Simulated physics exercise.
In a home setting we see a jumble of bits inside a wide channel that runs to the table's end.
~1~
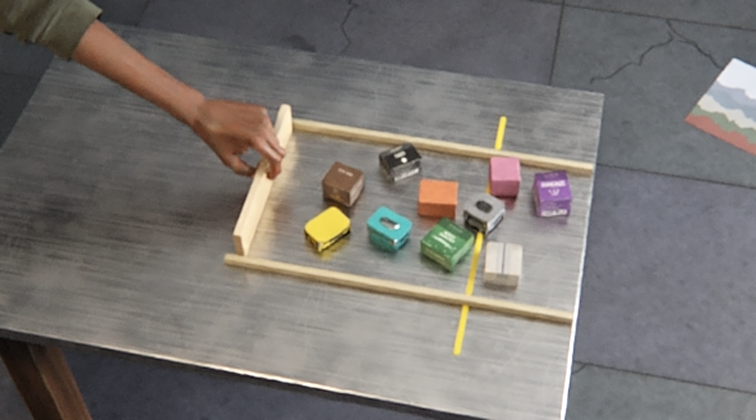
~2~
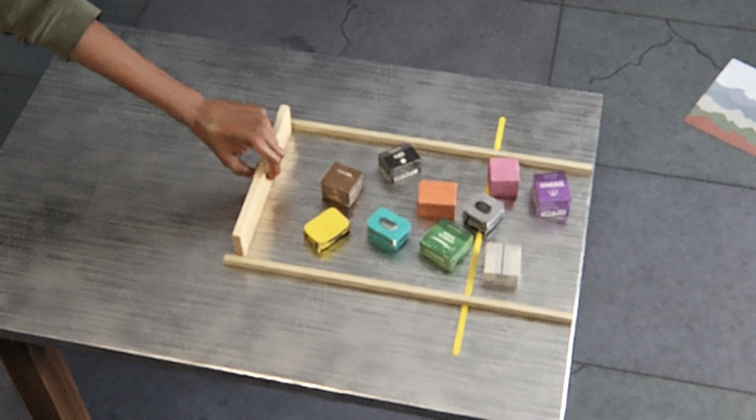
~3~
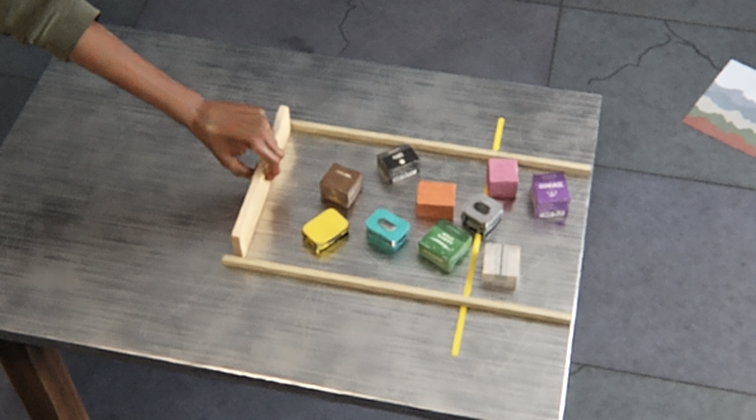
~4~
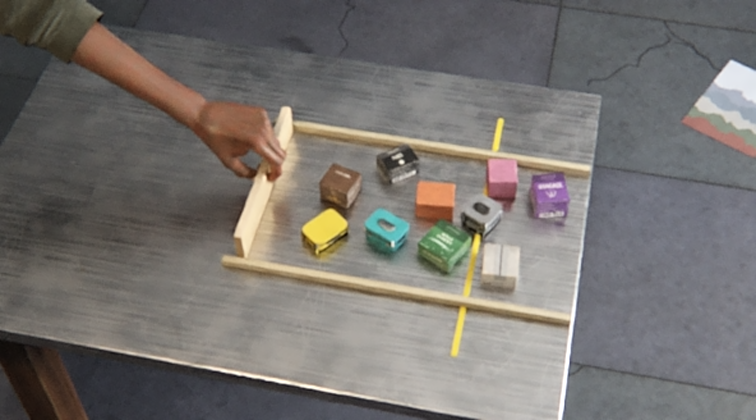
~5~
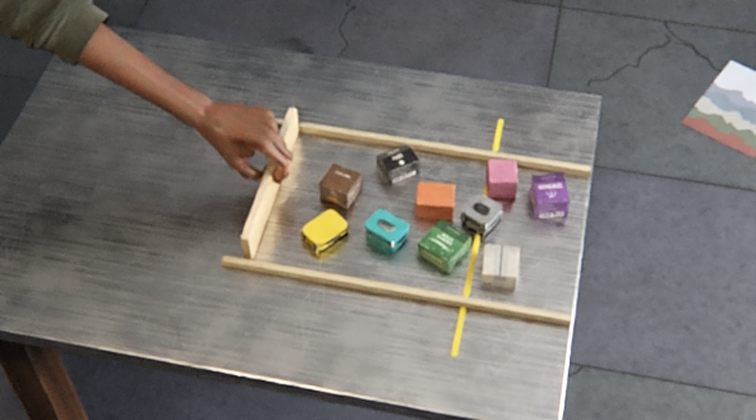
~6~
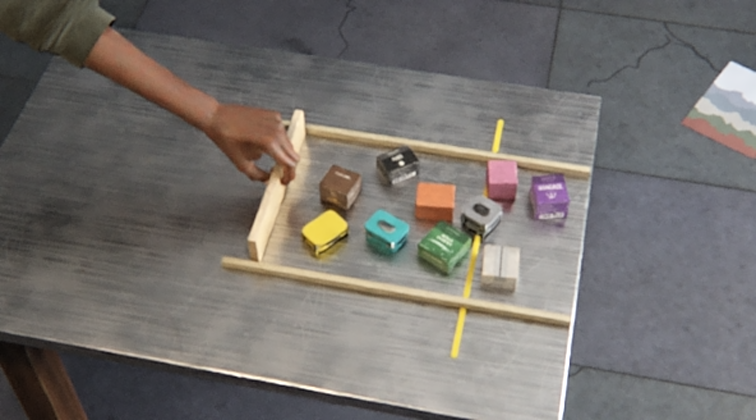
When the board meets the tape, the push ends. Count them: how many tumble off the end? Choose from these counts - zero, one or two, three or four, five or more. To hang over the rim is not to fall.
Count: One or two.
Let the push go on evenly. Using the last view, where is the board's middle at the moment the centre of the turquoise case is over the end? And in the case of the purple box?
I reckon its middle sits around (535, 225) and then around (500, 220).
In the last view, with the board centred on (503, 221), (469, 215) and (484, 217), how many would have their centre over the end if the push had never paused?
First 4, next 0, last 1.
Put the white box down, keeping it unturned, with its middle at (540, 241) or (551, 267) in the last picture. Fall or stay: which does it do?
First spot: Gone; second: Gone.
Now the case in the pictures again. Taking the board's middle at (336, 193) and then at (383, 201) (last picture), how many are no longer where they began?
By then 2, and 6.
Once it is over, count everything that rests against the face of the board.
That would be 3 of them.
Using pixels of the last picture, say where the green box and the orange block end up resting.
The green box at (560, 269), the orange block at (534, 219).
A little later, none off yet; purple box at rest near (549, 197); white box at rest near (500, 267); pink block at rest near (502, 180).
Next, none off yet; purple box at rest near (549, 197); white box moving near (508, 269); pink block at rest near (502, 180).
Later still, none off yet; purple box shifted a little near (561, 196); white box shifted well along near (558, 287); pink block at rest near (504, 181).
When it is over, the number that fall off is one or two; down, white box.
